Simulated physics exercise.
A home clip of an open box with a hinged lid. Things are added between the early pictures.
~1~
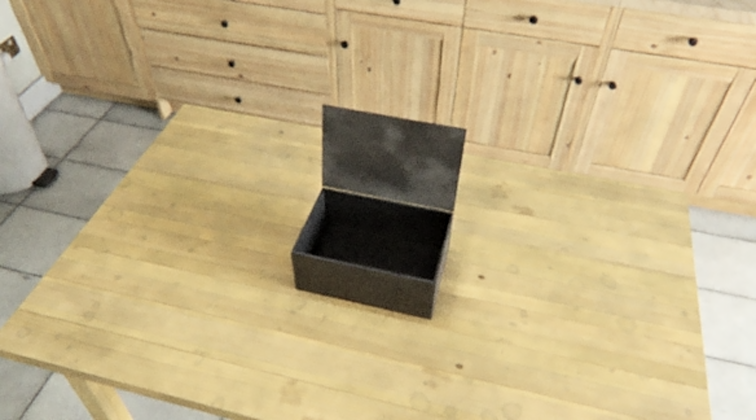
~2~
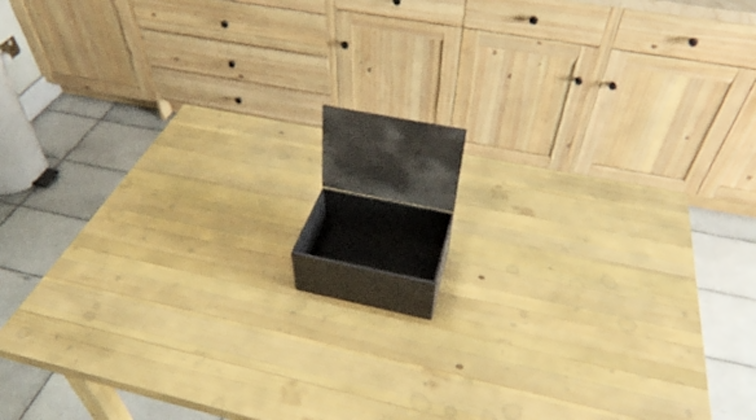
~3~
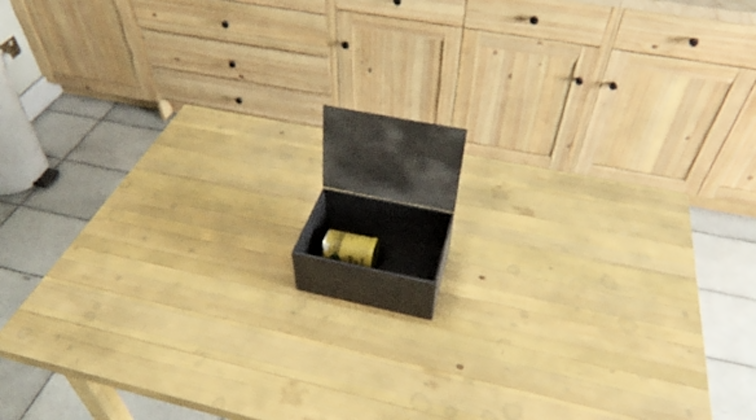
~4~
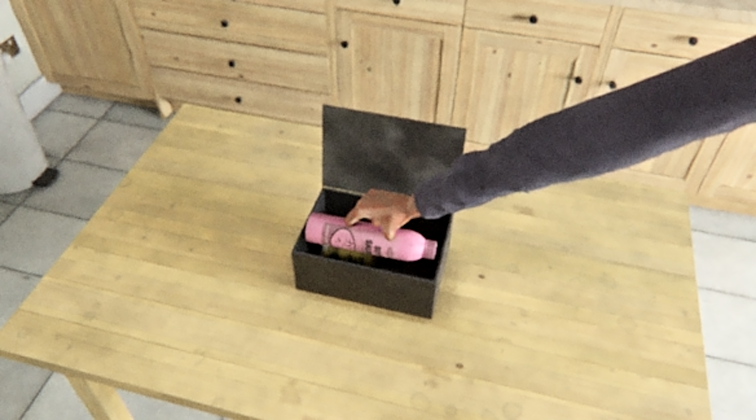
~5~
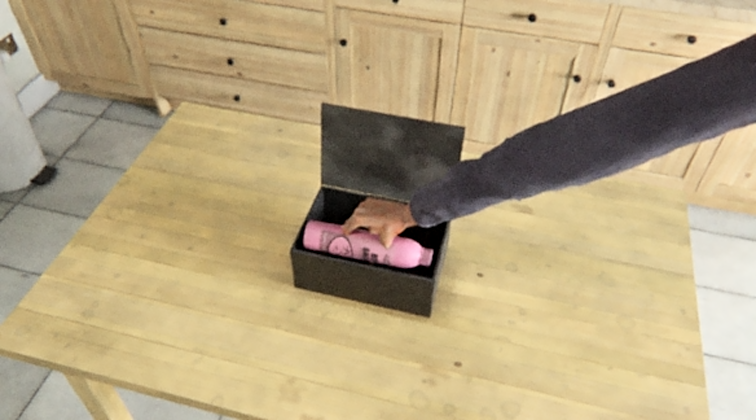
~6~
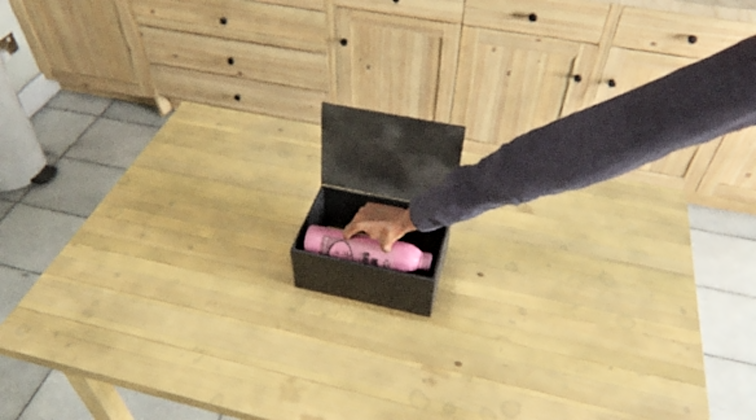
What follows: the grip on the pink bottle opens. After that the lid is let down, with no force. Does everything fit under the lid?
Outcome: The lid closes.
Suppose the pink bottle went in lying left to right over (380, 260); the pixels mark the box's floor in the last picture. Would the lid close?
Then it closes.
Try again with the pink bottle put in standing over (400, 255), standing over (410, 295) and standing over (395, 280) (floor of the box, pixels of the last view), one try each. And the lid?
First, it stays ajar; second, it will not close; third, it will not close.
Then, 1.20 s past the last view, lid starting down; pink bottle displaced about its own width near (371, 270); yellow tin displaced a little.
Then, 1.80 s past the last view, lid 32° above the rim; pink bottle displaced about its own width near (371, 268); yellow tin displaced a little.
Finally, lid shut; moved from the start, yellow tin and pink bottle. Final places as the last picture's camera would see them, pink bottle near (371, 268).
